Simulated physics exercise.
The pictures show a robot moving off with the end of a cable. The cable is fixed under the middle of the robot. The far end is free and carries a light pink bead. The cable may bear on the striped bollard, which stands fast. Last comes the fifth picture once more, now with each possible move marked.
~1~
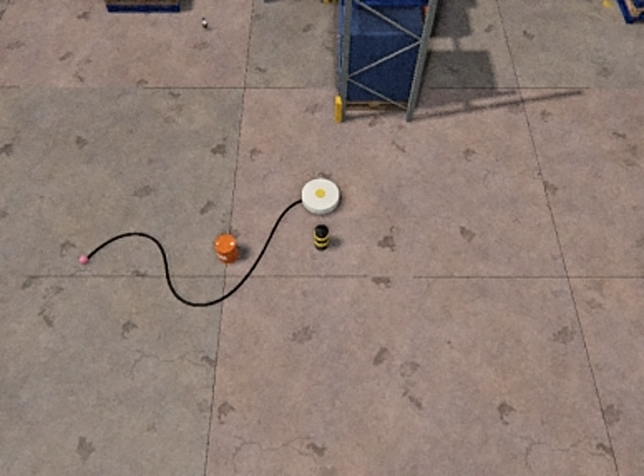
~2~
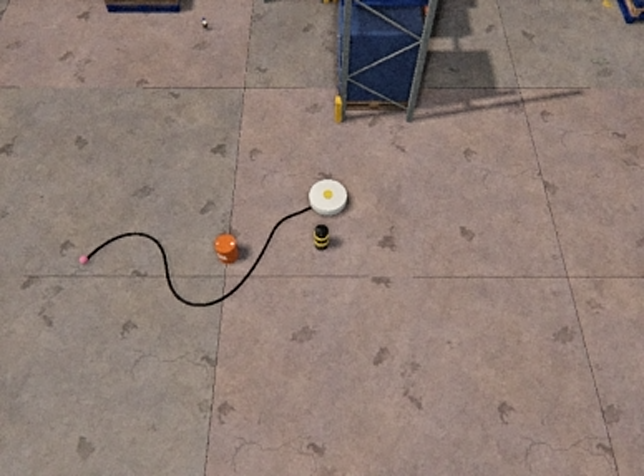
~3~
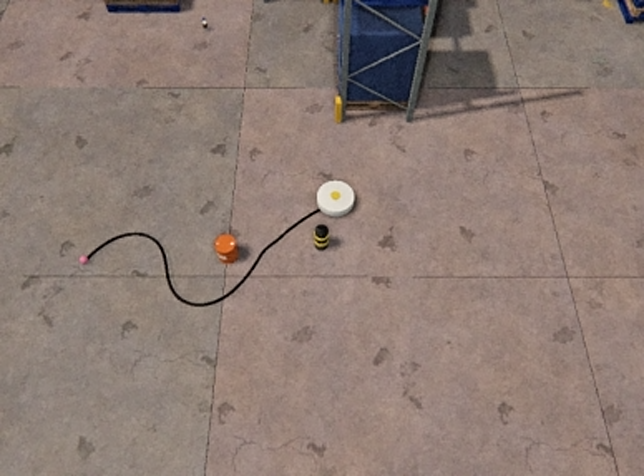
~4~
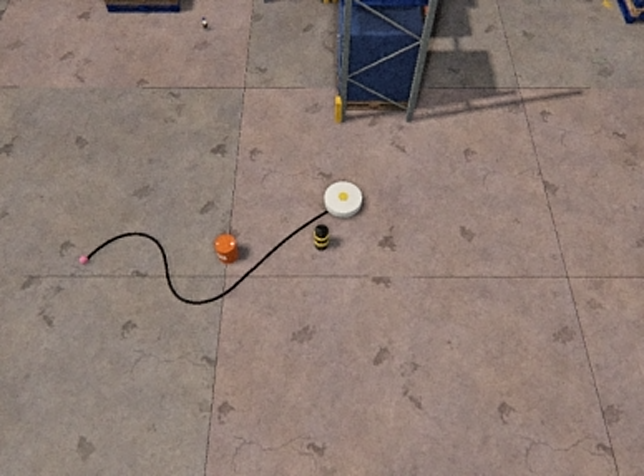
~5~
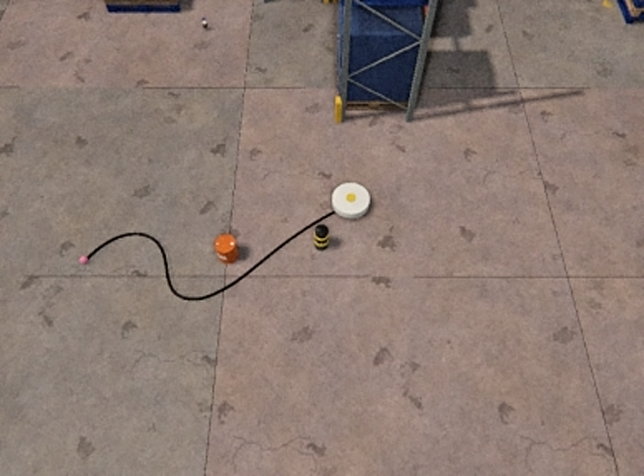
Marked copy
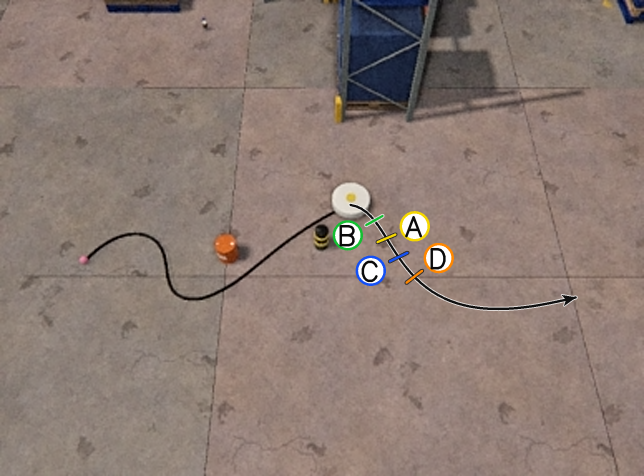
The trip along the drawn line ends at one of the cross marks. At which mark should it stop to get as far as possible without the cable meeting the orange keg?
At C, and not beyond.
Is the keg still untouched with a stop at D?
No.
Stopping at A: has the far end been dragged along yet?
By then, no.
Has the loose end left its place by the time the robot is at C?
No.
On the marked copy, A at (387, 238); B at (374, 221); C at (399, 257); D at (414, 277); the route from (350, 205) via (438, 295) to (576, 298).
With C. Early on, robot (373, 215), middle of the cable (211, 288), free end (84, 260).
Further on, robot (387, 235), middle of the cable (216, 282), free end (84, 260).
At the end, robot (399, 254), middle of the cable (228, 272), free end (84, 260); only the bollard has been touched, if anything.
As for the rest, A is safe but short; B is safe but short; D brings the cable against the keg.
